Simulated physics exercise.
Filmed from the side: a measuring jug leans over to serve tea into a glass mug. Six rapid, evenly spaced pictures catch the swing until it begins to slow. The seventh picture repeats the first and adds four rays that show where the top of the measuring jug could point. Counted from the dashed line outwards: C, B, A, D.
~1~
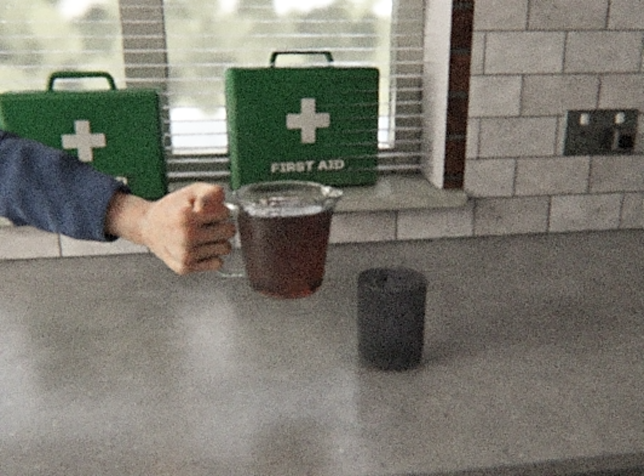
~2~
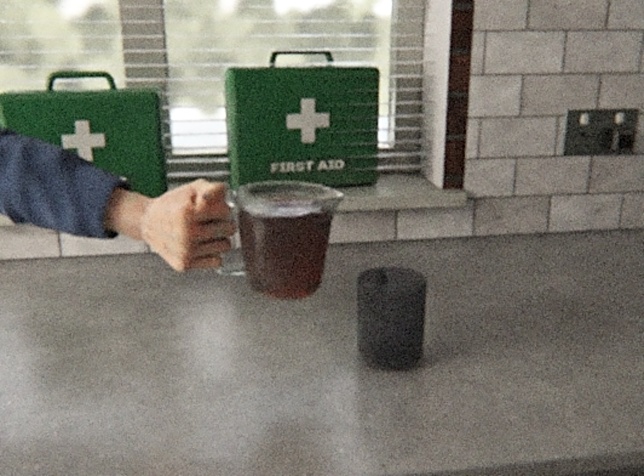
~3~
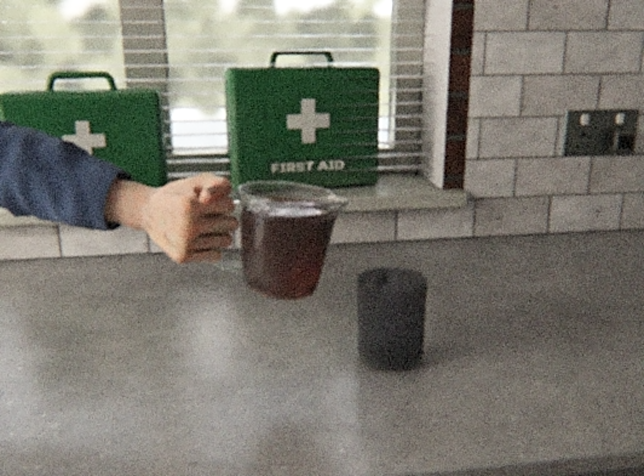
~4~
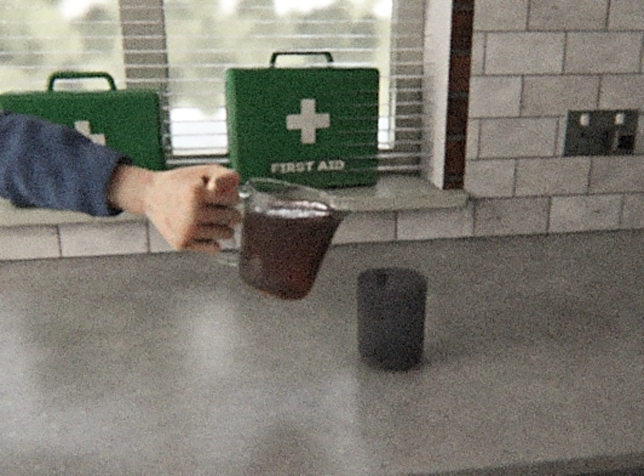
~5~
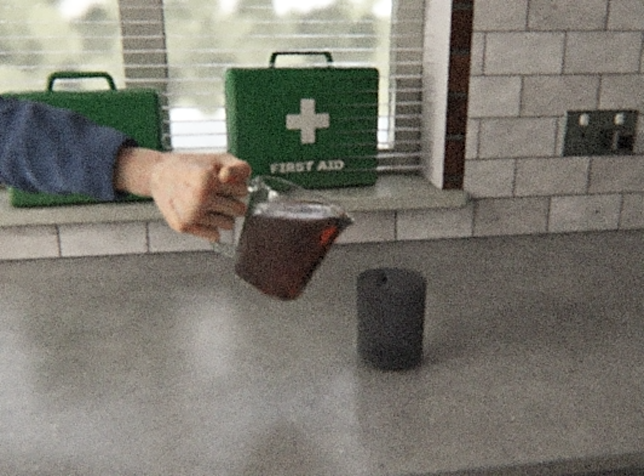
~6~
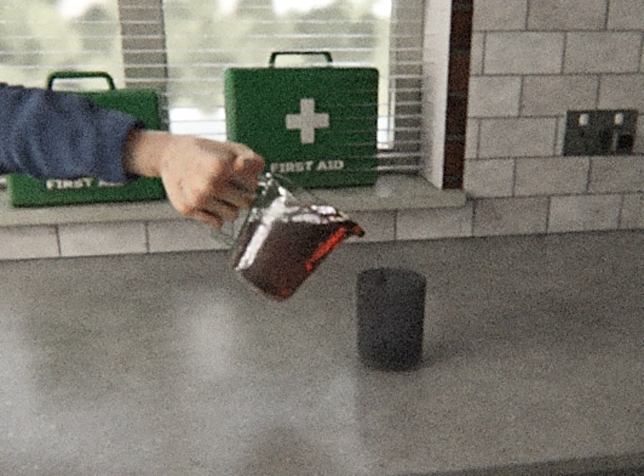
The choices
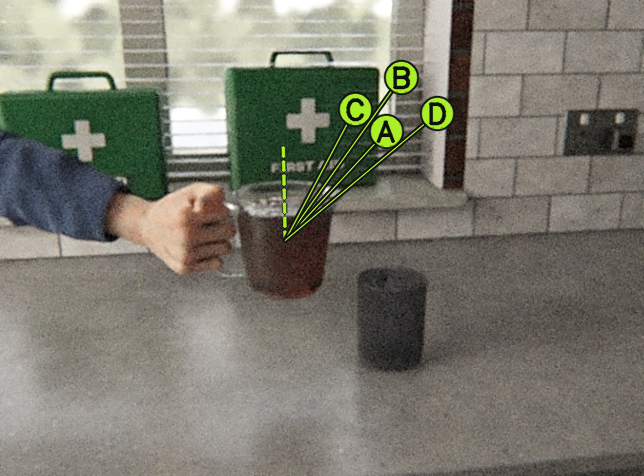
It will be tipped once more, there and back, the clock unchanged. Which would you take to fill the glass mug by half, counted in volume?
D works best here.
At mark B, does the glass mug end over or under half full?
Under.
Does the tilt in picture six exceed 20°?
Yes.
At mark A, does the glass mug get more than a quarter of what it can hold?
Yes.
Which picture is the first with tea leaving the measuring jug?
In picture 6.
In lime, A at (374, 144); B at (391, 90); C at (347, 124); D at (424, 123).
With A, the glass mug ends with about 36 % of what it can hold.
With B, the glass mug ends with about 24 % of what it can hold.
With C, the glass mug ends with about 13 % of what it can hold.
With D, the glass mug ends with about 50 % of what it can hold.
